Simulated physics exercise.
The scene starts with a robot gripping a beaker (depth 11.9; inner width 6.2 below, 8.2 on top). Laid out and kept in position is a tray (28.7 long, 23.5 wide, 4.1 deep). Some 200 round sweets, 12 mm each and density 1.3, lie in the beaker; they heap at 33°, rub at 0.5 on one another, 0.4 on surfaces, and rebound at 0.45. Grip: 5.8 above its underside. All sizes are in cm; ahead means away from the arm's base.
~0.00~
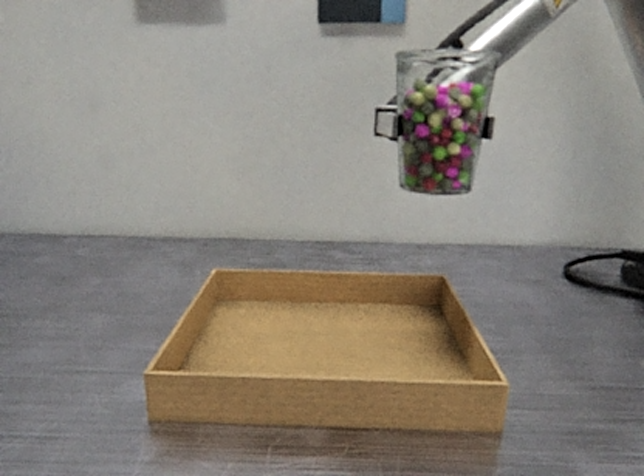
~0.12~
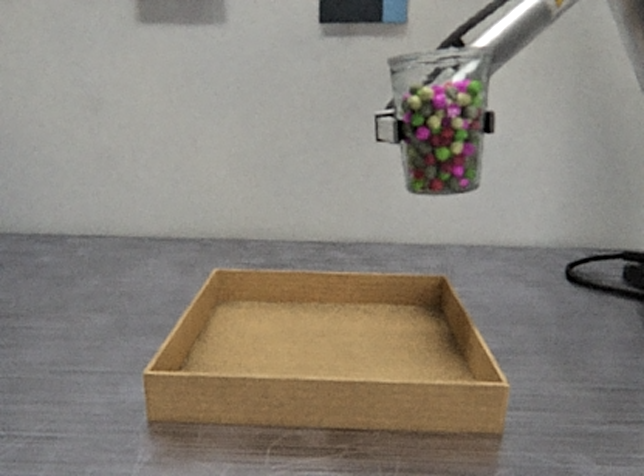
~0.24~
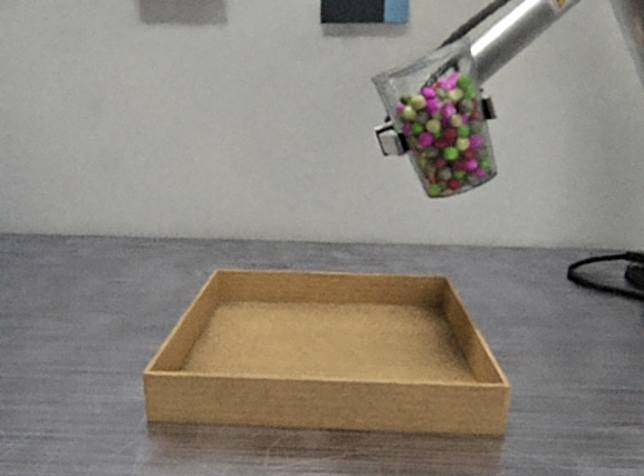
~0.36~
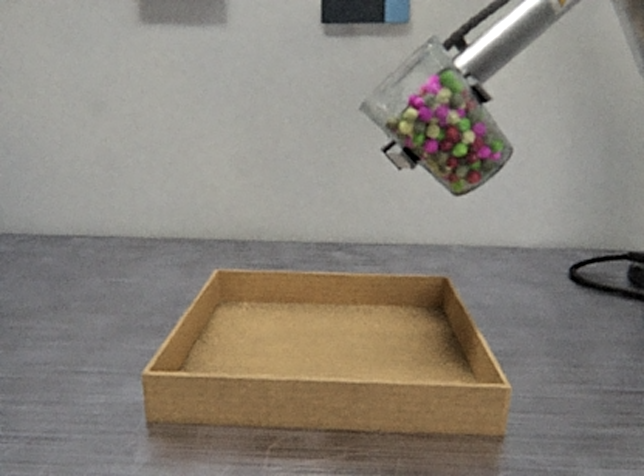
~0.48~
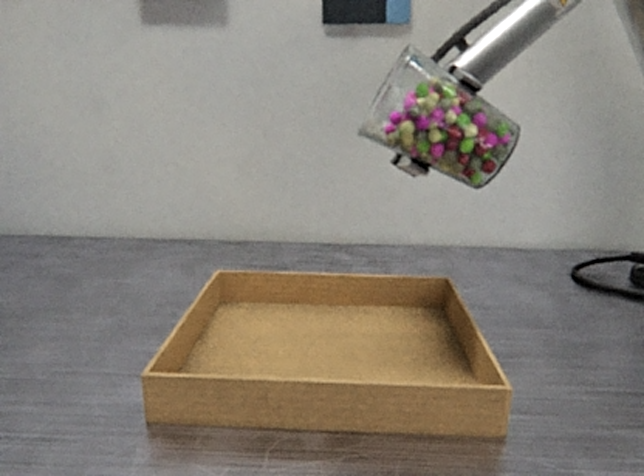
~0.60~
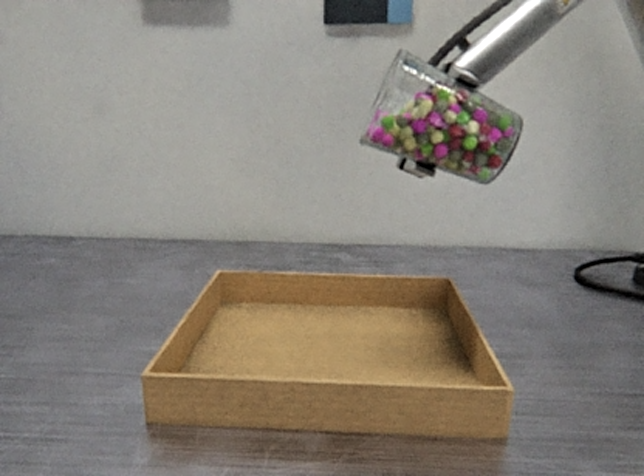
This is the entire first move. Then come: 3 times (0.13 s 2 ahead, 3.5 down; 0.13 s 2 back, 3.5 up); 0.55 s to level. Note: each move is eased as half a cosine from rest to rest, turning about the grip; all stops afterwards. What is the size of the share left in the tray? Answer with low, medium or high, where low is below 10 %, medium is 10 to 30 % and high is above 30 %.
Low.
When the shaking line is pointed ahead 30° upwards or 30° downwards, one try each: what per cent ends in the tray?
It comes to around 45 per cent on the first try and around 10 per cent on the second.
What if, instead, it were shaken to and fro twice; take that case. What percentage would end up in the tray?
Result: Approximately 0 per cent.
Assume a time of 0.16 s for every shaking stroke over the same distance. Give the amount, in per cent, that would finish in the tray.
I'd expect close to 0 per cent then.
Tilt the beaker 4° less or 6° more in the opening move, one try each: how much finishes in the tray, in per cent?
I'd say close to 0 and 5 per cent, in that order.
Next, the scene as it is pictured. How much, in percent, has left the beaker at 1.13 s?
Roughly 0 percent is out.
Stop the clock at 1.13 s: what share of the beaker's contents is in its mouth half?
Near 45 %.
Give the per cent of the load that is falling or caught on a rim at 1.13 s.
Roughly 1 percent.
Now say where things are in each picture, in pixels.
Beaker middle at (440, 125), level; upper third of the load around (444, 101), from x 410 to 480, top at y 85; 201 in the beaker, in the first picture.
Beaker middle at (441, 125), tilted 6° forward; upper third of the load around (441, 101), from x 405 to 475, top at y 85, in the second picture.
Beaker middle at (441, 125), tilted 23° forward; upper third of the load around (443, 102), from x 400 to 485, top at y 75, in the third picture.
Beaker middle at (441, 124), tilted 45° forward; upper third of the load around (439, 104), from x 390 to 495, top at y 80, in the fourth picture.
Beaker middle at (441, 125), tilted 62° forward; upper third of the load around (436, 108), from x 385 to 505, top at y 80, in the fifth picture.
Beaker middle at (442, 125), tilted 68° forward; upper third of the load around (444, 112), from x 375 to 505, top at y 90; 201 in the beaker, in the sixth picture.
After 1.13 s, tilted 68° forward, highest piece 26 above the table; 198 in the beaker, 1 in the tray, 2 in flight or on a rim.
After 1.66 s, tilted 32° forward, highest piece 27 above the table; 198 in the beaker, 3 in the tray.
After 2.13 s, level, highest piece 29 above the table; 198 in the beaker, 3 in the tray.
After 3.18 s, level, highest piece 29 above the table; 198 in the beaker, 3 in the tray.
At rest, 198 in the beaker, 3 in the tray. That is 1 % in the tray.
